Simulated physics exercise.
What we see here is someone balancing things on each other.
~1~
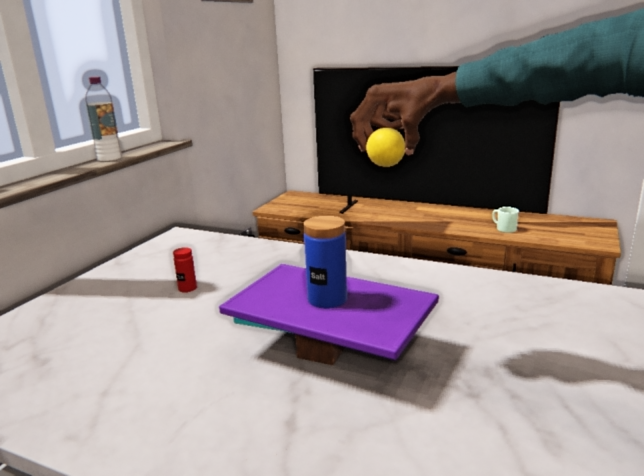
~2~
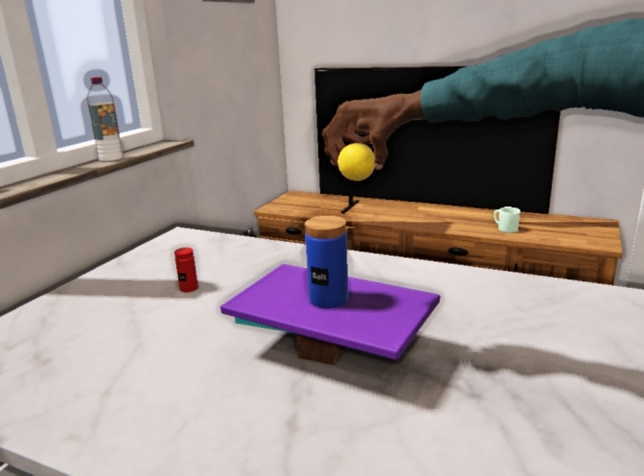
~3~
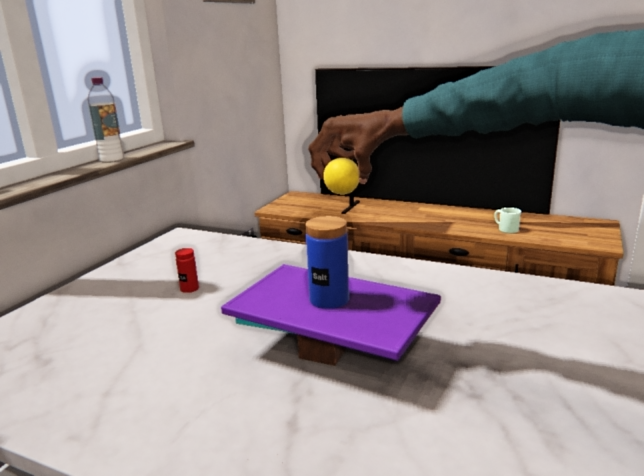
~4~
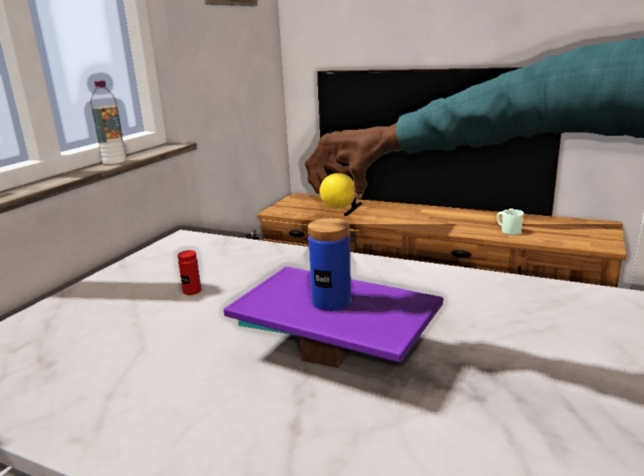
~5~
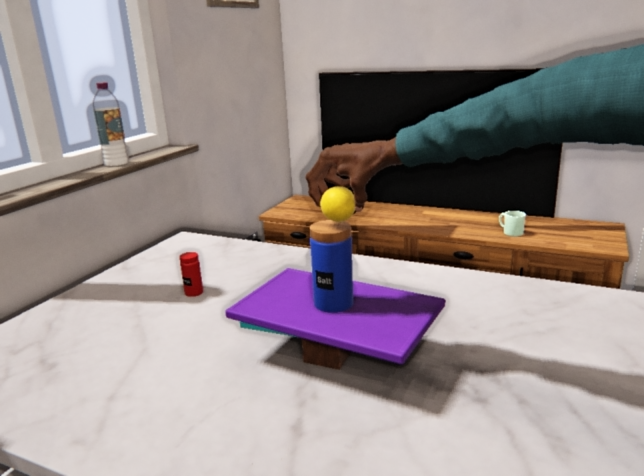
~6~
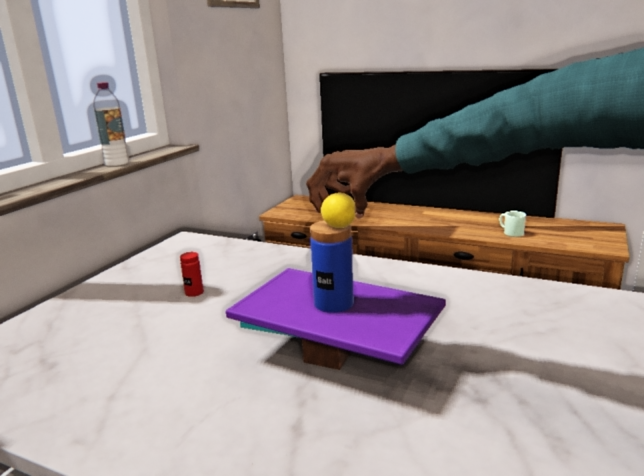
On a marble table, a hand lowering a yellow lemon onto a blue jar standing on a purple tray, still holding it.
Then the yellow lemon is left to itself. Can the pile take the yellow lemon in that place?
It is going to stay in one piece.
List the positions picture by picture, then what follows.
Coming down; yellow lemon (386, 147), in the first frame.
Coming down; yellow lemon (357, 162), in the second frame.
Coming down; yellow lemon (342, 176); blue jar (328, 262), in the third frame.
Coming down; yellow lemon (338, 191); purple tray (334, 307), in the fourth frame.
Coming down; yellow lemon (338, 204); red shaker (192, 274), in the fifth frame.
Set down, still held; yellow lemon (339, 211), in the sixth frame.
Then, 0.50 s later than the last frame, all is still.
Then, 1.50 s later than the last frame, yellow lemon resting near (340, 211).
When it is over, all 6 as before. End places, in pixels of the last picture, yellow lemon near (341, 211). The pile holds.
